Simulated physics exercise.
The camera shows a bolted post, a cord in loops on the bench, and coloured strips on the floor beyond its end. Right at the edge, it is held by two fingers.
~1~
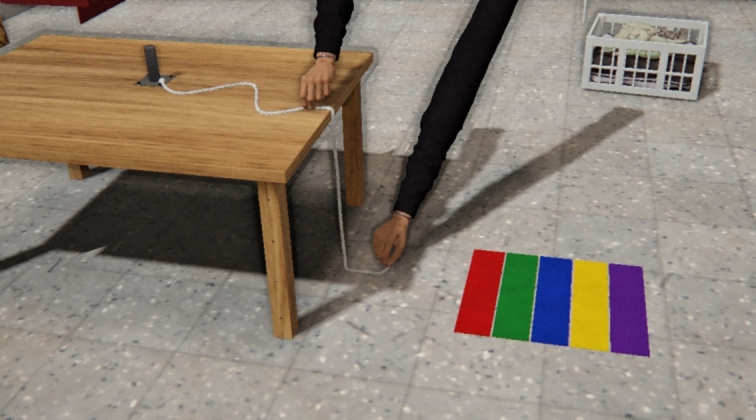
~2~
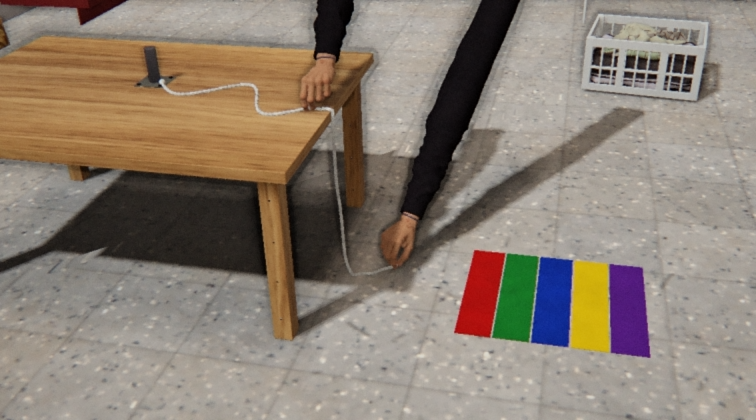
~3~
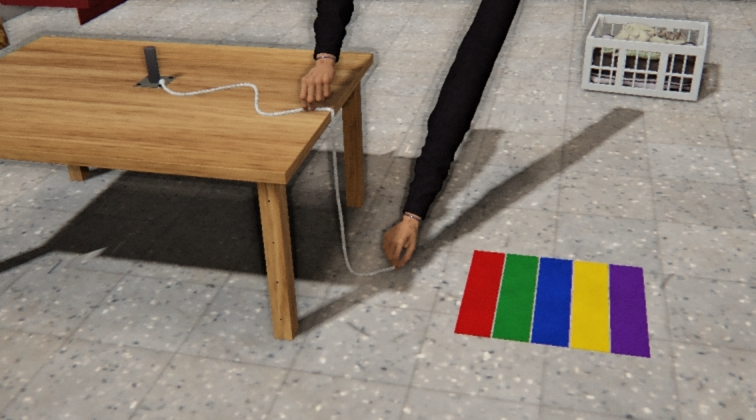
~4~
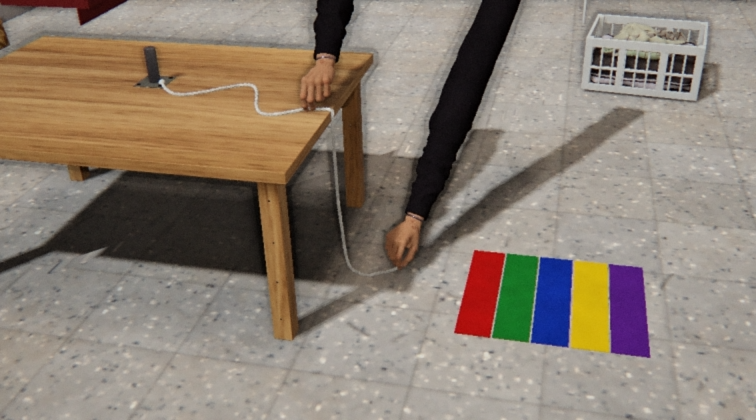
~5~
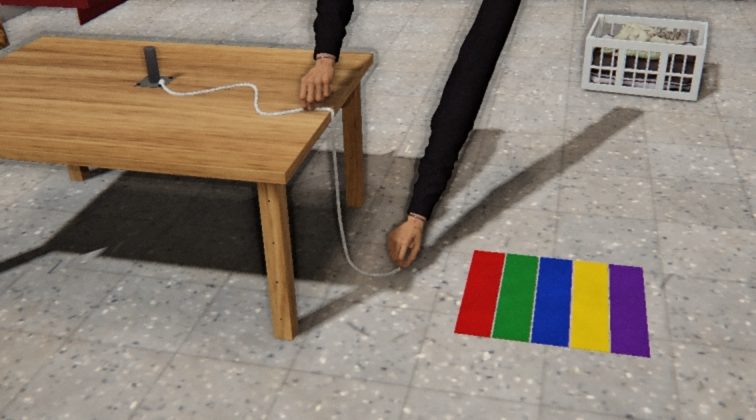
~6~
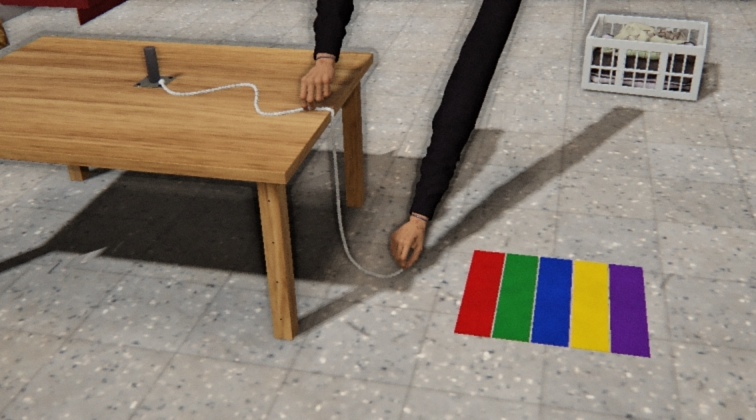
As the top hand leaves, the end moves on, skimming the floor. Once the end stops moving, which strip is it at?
It is at the yellow strip.
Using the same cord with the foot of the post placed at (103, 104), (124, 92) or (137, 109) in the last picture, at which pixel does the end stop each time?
Try 1 about (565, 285), try 2 about (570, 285), try 3 about (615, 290).
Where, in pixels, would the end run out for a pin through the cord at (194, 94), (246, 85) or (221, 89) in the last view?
Per try (px, approx.): (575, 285); (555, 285); (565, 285).
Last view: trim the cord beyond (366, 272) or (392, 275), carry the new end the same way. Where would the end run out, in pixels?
One per try, the spots are (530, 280) and (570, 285).
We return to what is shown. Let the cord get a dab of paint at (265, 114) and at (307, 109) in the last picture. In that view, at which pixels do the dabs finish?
Around (344, 110); the other one around (379, 134).
Soon after, end near (517, 278); over green.
Then, end near (565, 283); over blue.
At full stretch, end near (592, 286); over yellow. It gets as far as the yellow strip.
